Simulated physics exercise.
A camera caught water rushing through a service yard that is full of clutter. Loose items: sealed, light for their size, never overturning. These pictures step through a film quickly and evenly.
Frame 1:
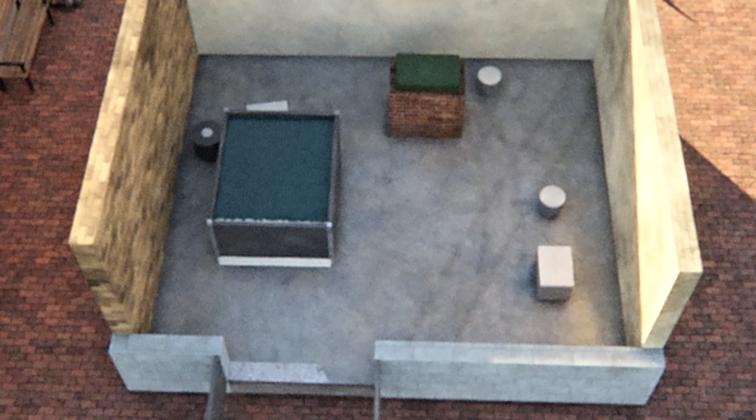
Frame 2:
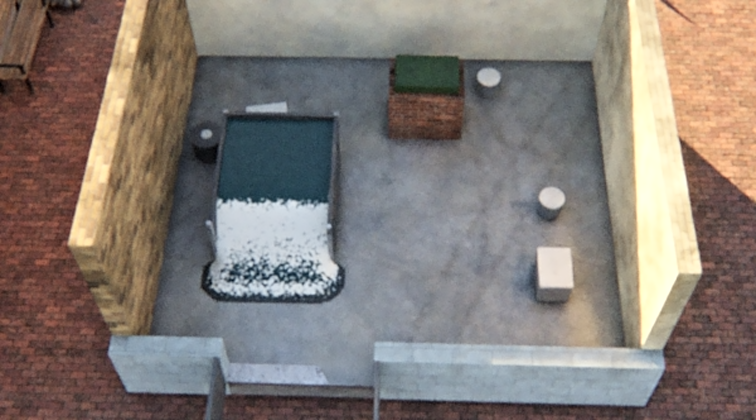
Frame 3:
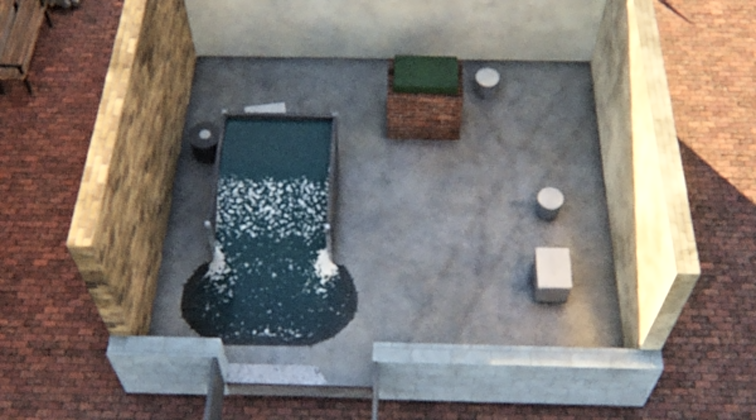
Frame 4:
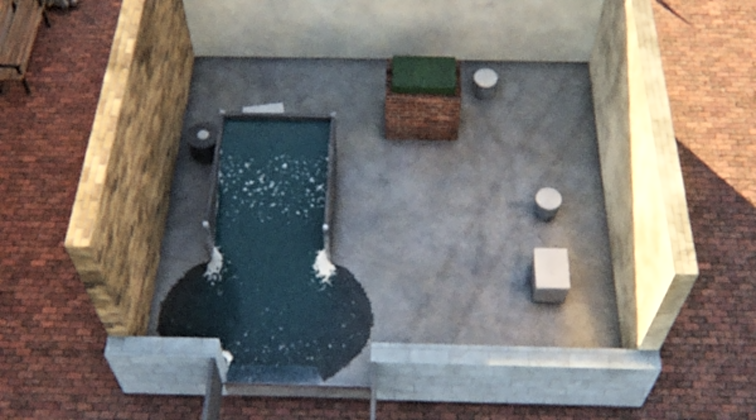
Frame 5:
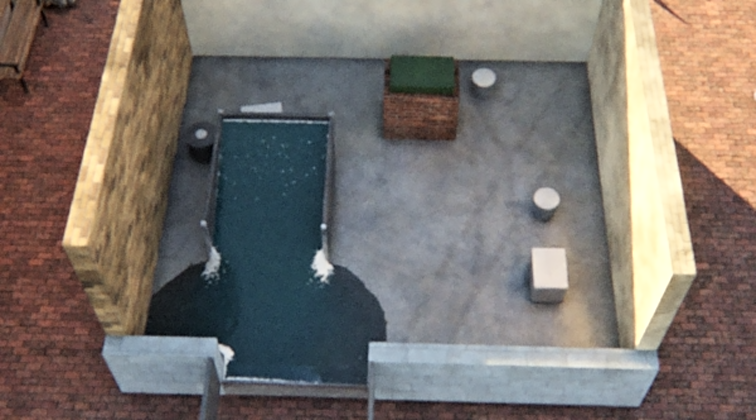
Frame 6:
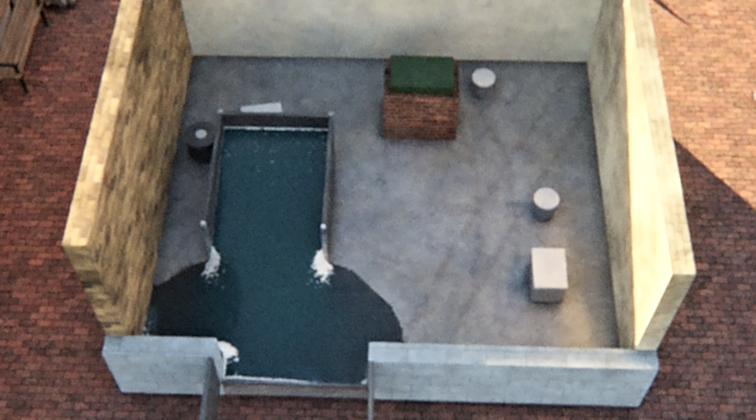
Dark teal water bursts from a tall open-topped tank on the left of a walled grey yard, seen from high above with red brick paving outside. A brick block with a green top, pale cylinders, a whitish box and a dark drum stand around it, all staying put. The water pours forward in white froth, spreads into a dark pool and reaches the front gap, while the view drifts very slightly.
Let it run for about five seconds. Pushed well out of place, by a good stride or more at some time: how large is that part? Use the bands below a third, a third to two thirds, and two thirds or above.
It falls below a third.
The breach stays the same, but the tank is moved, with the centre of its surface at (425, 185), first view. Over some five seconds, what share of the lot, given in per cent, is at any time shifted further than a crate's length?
Estimate: Near 80 per cent of them.
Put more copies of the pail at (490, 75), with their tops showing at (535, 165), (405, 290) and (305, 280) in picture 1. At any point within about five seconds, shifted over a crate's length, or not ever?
So, in order, the copies go nowhere much, nowhere much, a long way.
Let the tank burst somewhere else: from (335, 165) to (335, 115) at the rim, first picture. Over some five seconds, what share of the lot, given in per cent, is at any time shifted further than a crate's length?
Close to 60 in a hundred.
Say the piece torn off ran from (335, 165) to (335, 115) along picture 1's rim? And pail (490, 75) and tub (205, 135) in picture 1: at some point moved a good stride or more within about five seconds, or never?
Taking them in turn: Distance reached and distance not reached.
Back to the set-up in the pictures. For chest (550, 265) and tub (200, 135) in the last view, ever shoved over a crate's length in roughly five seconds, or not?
First one: Below that mark; second one: The full distance.
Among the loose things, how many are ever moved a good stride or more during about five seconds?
Counting them up gives 1.
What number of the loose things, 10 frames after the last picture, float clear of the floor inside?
It comes to 0.
A moment on, 0 of 5 are well off their spots; 0 afloat.
Next, 0 of 5 are well off their spots; 0 afloat.
Later, 1 of 5 are well off their spots; 1 afloat.
In the end, 1 of 5 are well off their spots, and 1 have been at some point; 0 afloat.
